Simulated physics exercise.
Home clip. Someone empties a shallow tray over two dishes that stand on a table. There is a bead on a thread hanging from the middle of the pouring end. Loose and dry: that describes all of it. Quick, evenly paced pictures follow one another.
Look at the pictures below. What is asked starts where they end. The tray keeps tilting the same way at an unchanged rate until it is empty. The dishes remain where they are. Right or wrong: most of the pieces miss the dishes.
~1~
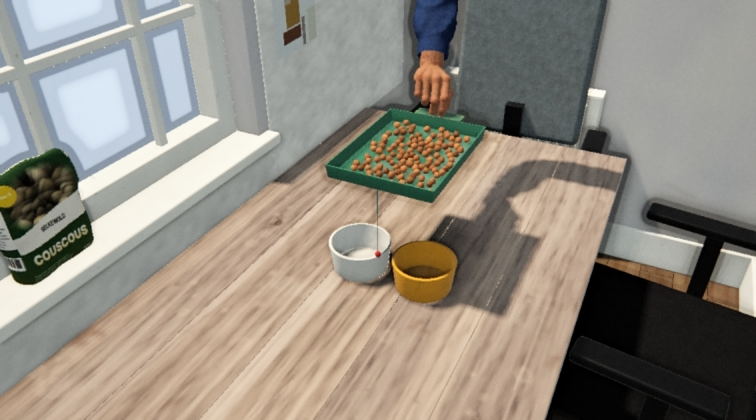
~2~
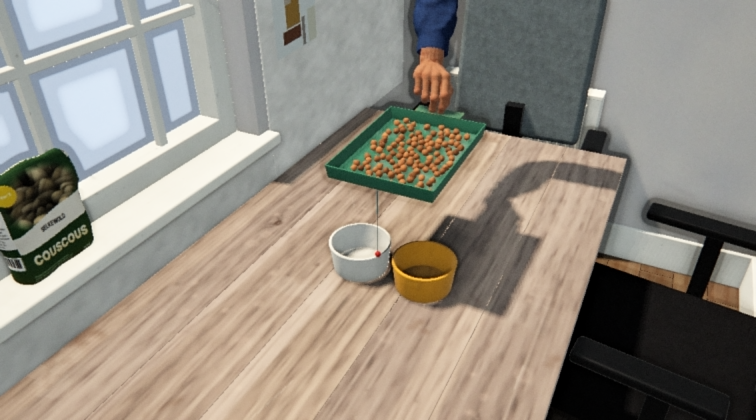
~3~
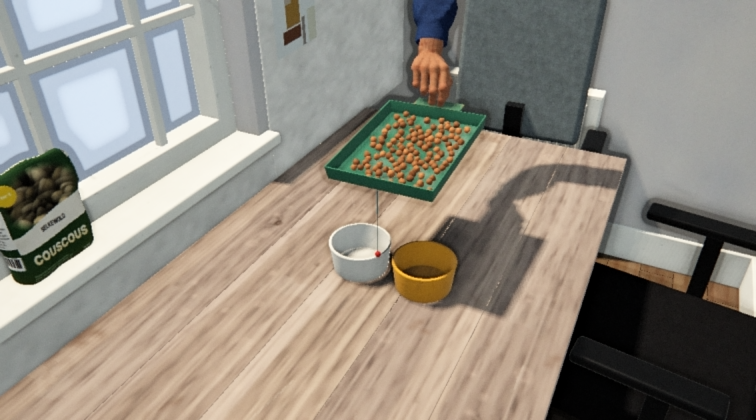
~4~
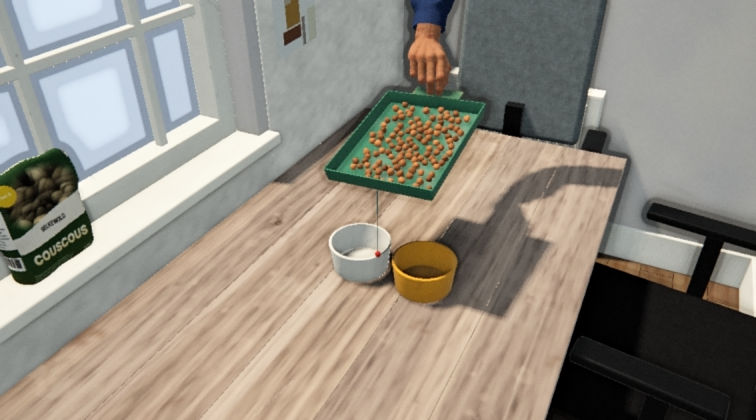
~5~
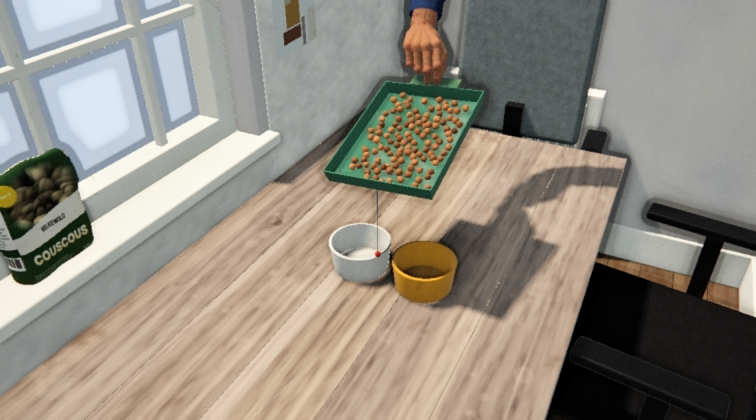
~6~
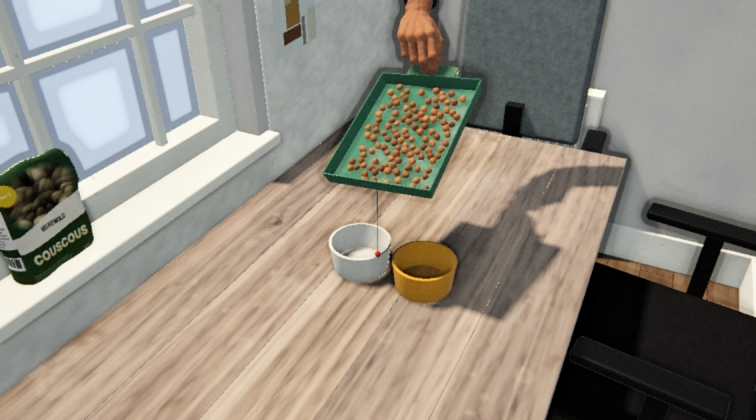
Right.
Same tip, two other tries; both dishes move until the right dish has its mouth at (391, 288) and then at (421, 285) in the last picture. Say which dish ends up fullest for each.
Result, first place: The lefthand one; second place: The lefthand one.
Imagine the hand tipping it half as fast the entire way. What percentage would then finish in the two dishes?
I'd put it near 0 per cent.
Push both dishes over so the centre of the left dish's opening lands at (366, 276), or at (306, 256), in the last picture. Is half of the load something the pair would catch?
In the first position shy of half, in the second past half.
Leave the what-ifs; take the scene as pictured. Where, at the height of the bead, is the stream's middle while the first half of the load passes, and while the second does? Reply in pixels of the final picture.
Initially about (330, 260); subsequently about (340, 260).
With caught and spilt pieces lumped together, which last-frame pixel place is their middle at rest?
Near (321, 299).
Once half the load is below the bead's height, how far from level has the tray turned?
Close to 120 degrees, I reckon.
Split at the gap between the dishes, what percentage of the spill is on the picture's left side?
Left share: Close to 90 %.
Just after the last frame, tray tipped steeply; every one on the tray.
A moment on, tray tipped past a quarter turn; the larger part on the tray; about a tenth outside both; about a tenth in the air.
Further on, tray tipped past a quarter turn; every one outside both.
When it is over, tray tipped past a quarter turn; not one in the right dish; not one in the left dish; every one outside both.
